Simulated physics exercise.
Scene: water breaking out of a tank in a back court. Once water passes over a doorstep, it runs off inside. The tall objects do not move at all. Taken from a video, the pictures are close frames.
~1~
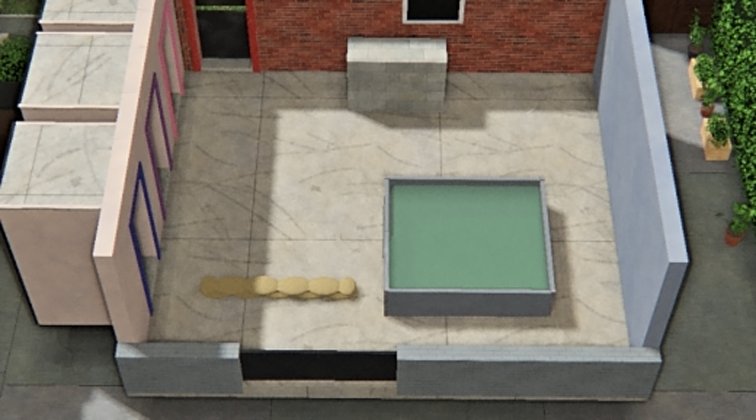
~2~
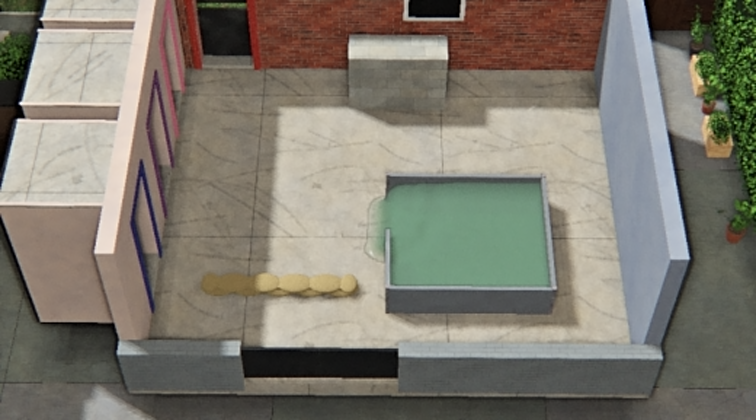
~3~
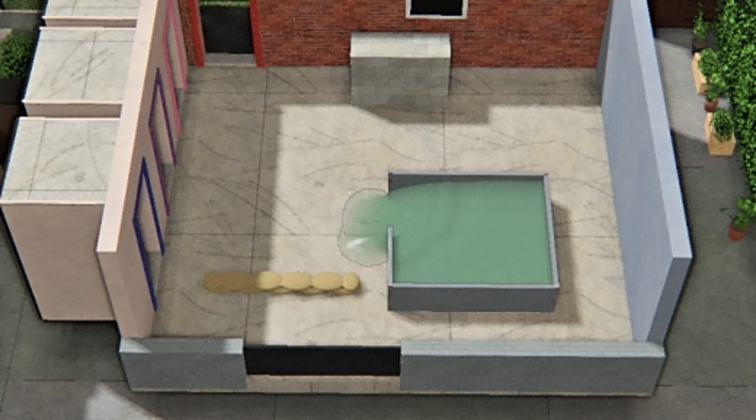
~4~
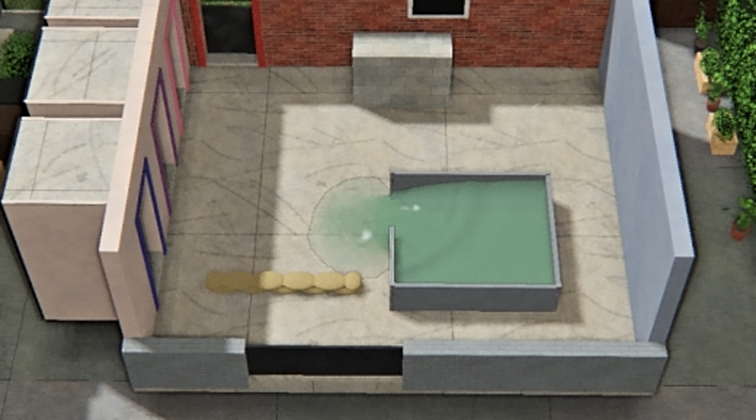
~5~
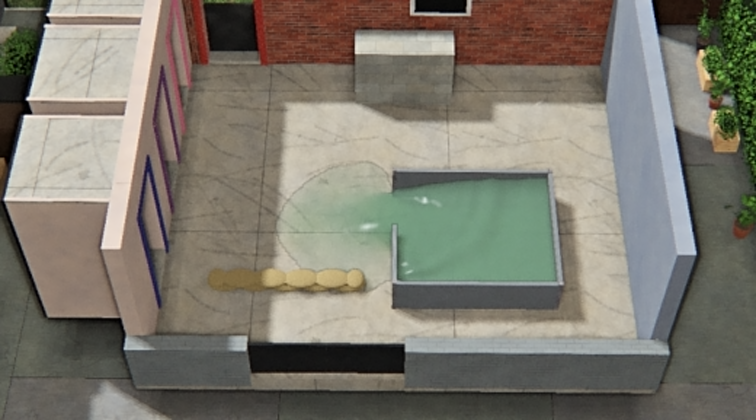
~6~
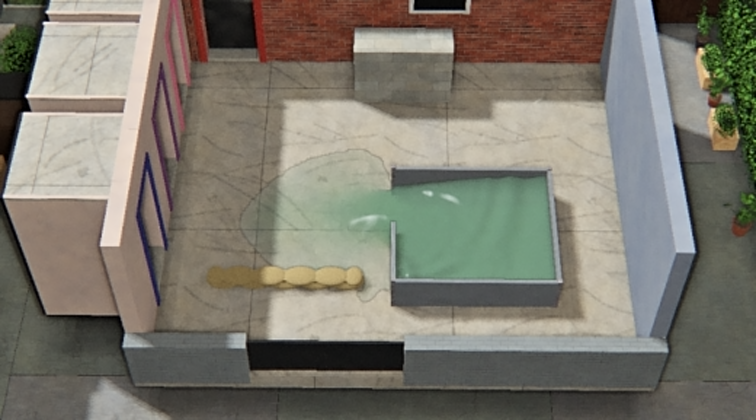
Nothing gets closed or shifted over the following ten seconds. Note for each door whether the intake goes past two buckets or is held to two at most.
Blue door: Over the cap. Pink door: Over the cap. Red door: Over the cap. Purple door: Over the cap.
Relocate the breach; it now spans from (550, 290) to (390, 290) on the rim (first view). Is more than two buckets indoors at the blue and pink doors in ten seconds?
Blue door: Exceeds the limit; pink door: Falls short.
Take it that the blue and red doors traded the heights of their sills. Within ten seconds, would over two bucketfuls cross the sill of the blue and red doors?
One by one: The blue door passes that mark, the red door goes over.
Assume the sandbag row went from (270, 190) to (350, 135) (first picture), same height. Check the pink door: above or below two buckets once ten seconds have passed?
Briefly, the pink one stays within the limit.
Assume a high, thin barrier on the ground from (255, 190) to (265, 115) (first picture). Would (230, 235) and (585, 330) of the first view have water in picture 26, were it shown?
Taking the points in order, the first is inundated and the second is high and dry.
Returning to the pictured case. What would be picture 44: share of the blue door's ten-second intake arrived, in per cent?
Roughly 95 percent.
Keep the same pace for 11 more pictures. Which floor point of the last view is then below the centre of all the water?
Near (393, 231).
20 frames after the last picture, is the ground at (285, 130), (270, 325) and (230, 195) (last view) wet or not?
Result, in the order given: Wetted / not wetted / wetted.
A moment on, water covers 25 % of the floor; the blue door wet at the sill, nothing in, the pink door not reached, the red door not reached, the purple door wet at the sill, nothing in.
Next, water covers 35 % of the floor; the blue door over two buckets in, the pink door wet at the sill, nothing in, the red door not reached, the purple door over two buckets in.
Then, water covers 40 % of the floor; the blue door far over two buckets in, the pink door over two buckets in, the red door under two buckets in, the purple door far over two buckets in.
Later, water covers 55 % of the floor; the blue door far over two buckets in, the pink door over two buckets in, the red door far over two buckets in, the purple door far over two buckets in.
In the end, water covers 80 % of the floor; the blue door far over two buckets in, the pink door far over two buckets in, the red door far over two buckets in, the purple door far over two buckets in.
